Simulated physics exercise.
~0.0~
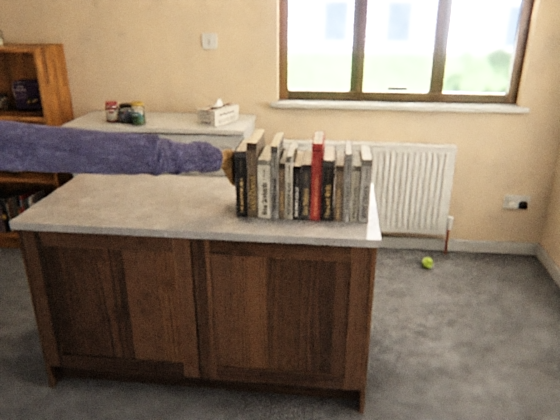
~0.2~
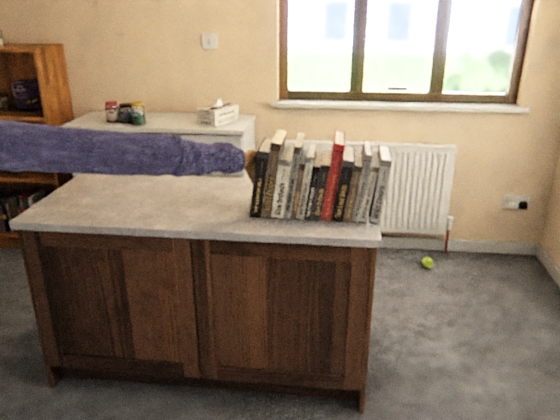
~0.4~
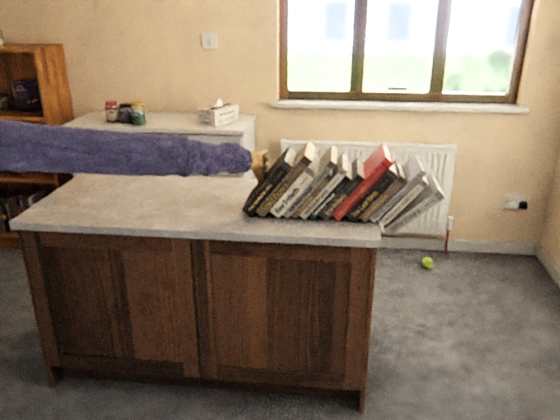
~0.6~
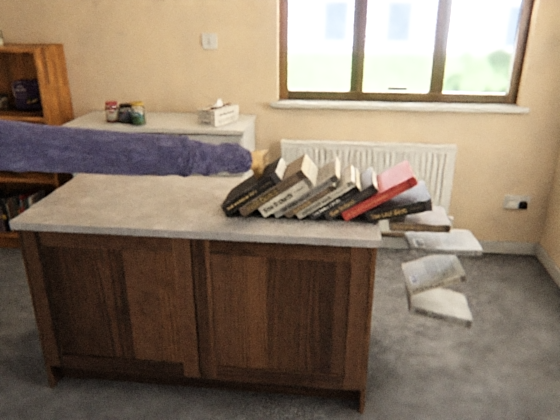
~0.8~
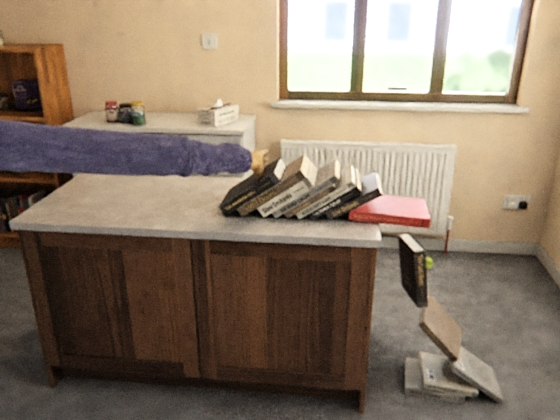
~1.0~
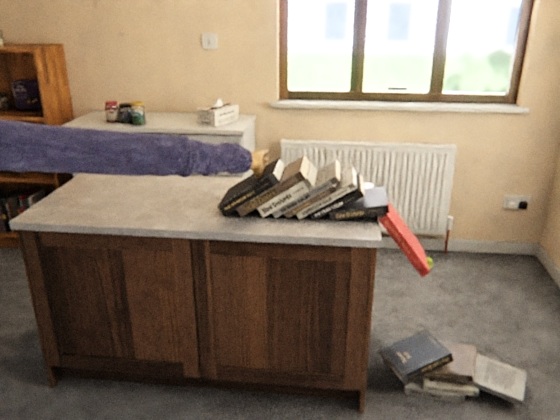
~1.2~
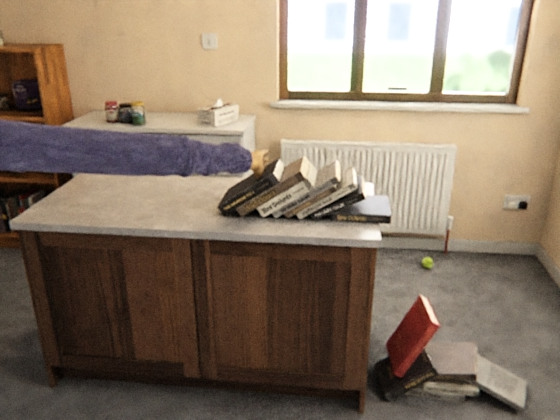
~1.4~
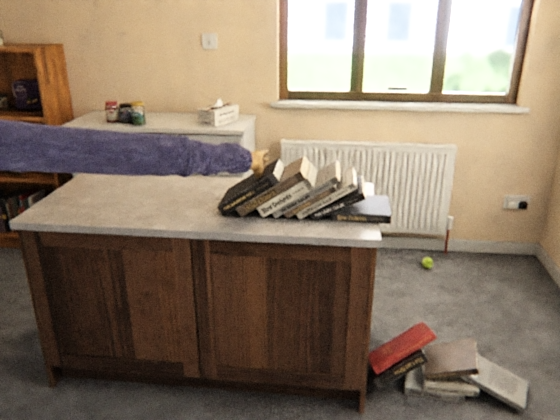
A row of upright books pushed along a worktop by a purple-sleeved arm, toppling rightward, several including the red one dropping to the floor.
